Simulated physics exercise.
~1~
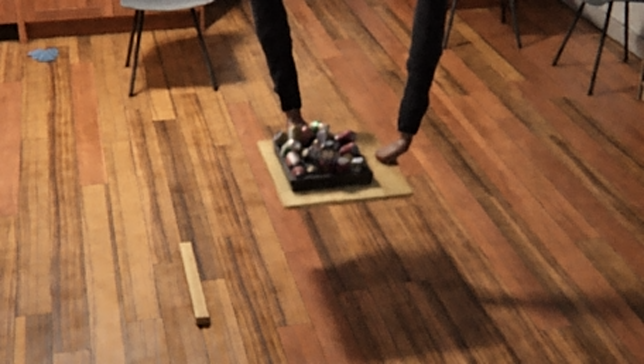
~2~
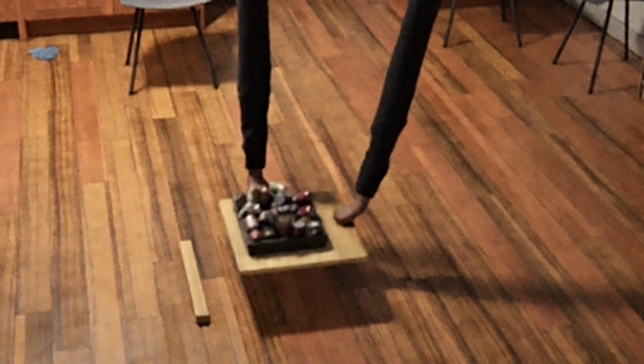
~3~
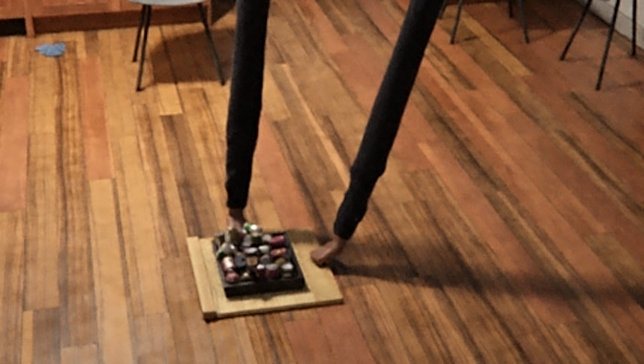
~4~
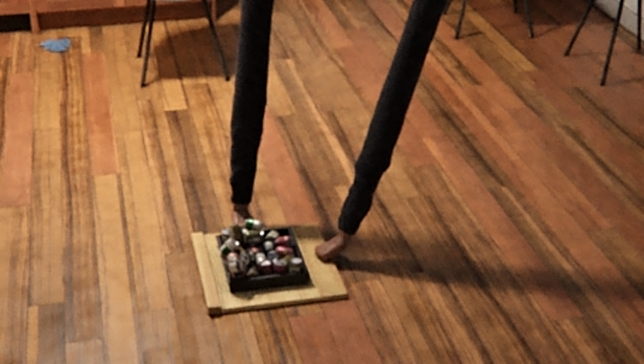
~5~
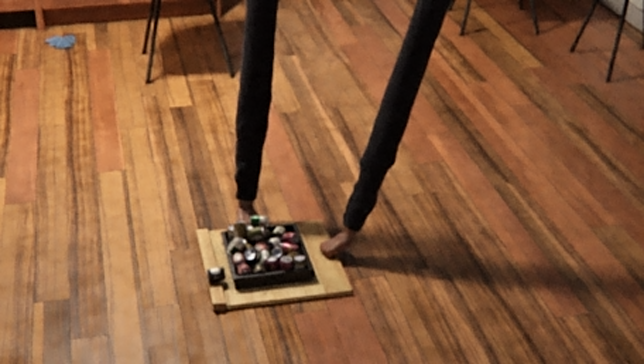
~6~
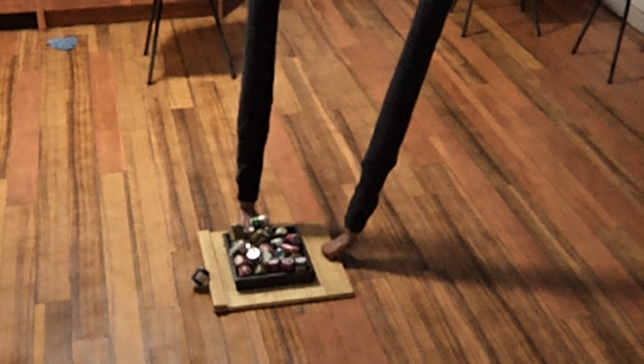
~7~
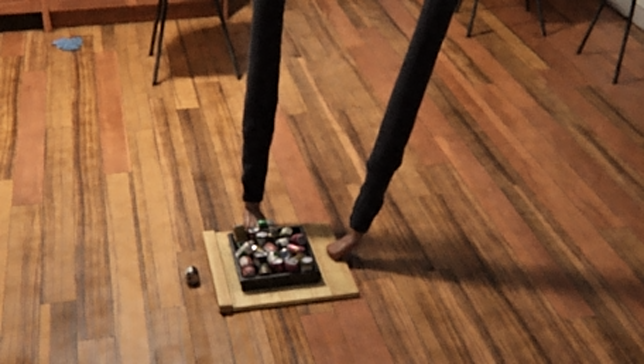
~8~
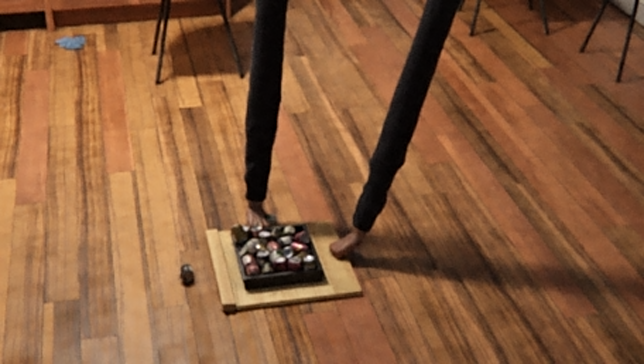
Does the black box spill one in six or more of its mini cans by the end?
No, fewer than one in six of the mini cans leave the black box. It still looks well filled at the end, with a can lying on the floor to the left of the board.
